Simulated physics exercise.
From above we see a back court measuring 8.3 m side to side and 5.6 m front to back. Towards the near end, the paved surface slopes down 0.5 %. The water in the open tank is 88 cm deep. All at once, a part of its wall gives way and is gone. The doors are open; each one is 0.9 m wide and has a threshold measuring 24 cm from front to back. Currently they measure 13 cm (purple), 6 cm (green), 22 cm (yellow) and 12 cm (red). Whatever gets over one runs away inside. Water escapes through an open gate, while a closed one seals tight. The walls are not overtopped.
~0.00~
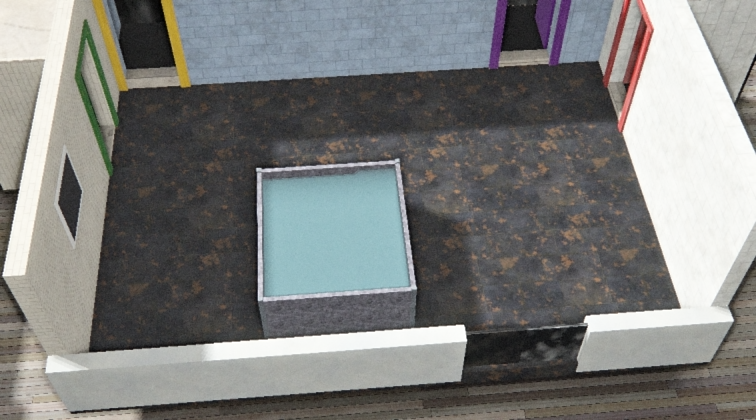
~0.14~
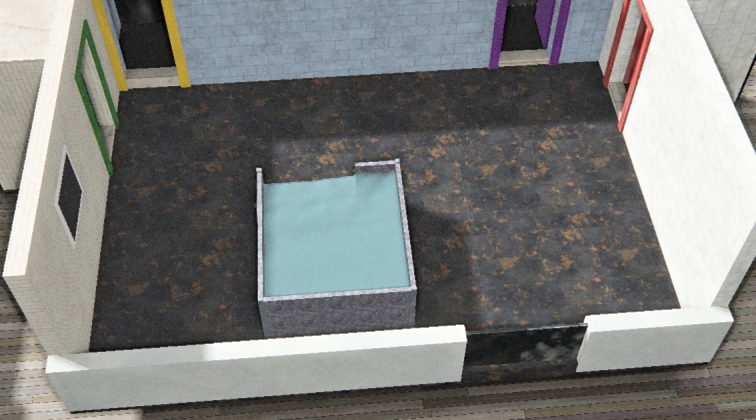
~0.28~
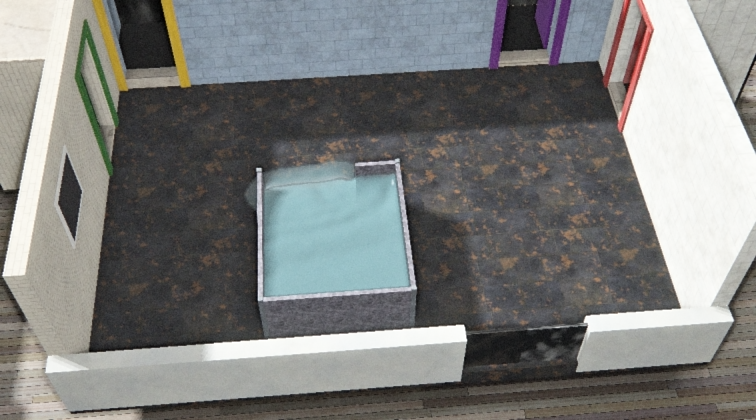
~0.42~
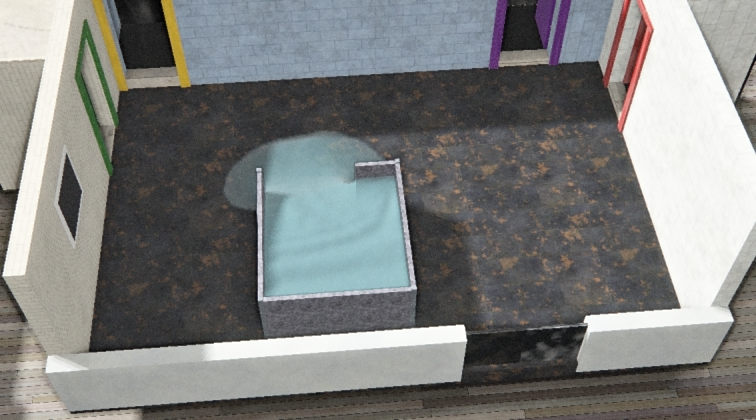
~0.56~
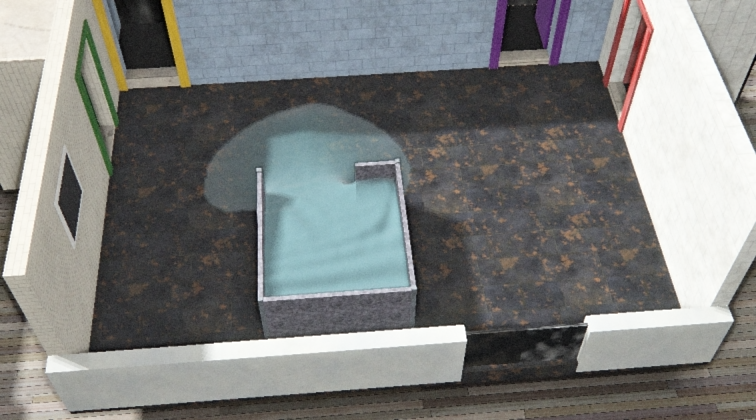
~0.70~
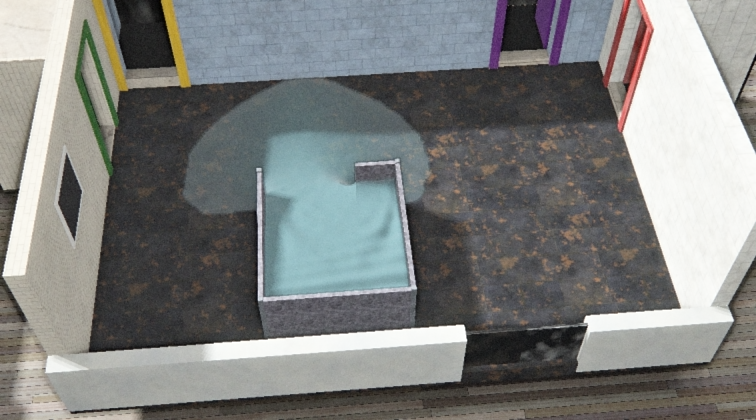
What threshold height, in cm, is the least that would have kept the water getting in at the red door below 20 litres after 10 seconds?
The least height is about 16 cm.
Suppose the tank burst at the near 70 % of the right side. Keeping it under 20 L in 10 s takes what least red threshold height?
In that case about 18 cm.
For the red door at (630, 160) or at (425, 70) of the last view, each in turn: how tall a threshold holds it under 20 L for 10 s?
Around 8.0 and 12.5 cm respectively.
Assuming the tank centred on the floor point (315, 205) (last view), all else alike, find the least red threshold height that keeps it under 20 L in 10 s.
Then about 17 centimetres at the least.
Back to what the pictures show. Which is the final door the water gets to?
Last: Red.
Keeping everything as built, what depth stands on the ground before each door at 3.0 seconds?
Centimetres: Purple = 7, green = 19, yellow = 32, red = 14.
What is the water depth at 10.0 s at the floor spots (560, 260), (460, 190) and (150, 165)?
Roughly 9, 5 and 7 cm, in turn.
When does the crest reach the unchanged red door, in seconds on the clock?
Roughly at 3.4 s.
After 1.4 s water covers 30 % of the floor, deepest (48 cm) near (290, 87); it has not reached the red door.
After 3.0 s water covers 45 % of the floor, deepest (41 cm) near (121, 89); 14 cm at the red door, 1 litre in over its 12 cm threshold.
After 10.0 s water covers 100 % of the floor, deepest (15 cm) near (460, 357); 7 cm at the red door, 63 litres in over its 12 cm threshold.
At the red door as built, the water arrived by 2.7 s and peaked near 21 cm at 3.4 s.
With a threshold of 13.5 cm, 44 litres would have come in within the 10 s; with 18.5 cm, 9 litres. So under 20 litres takes about 16 cm.
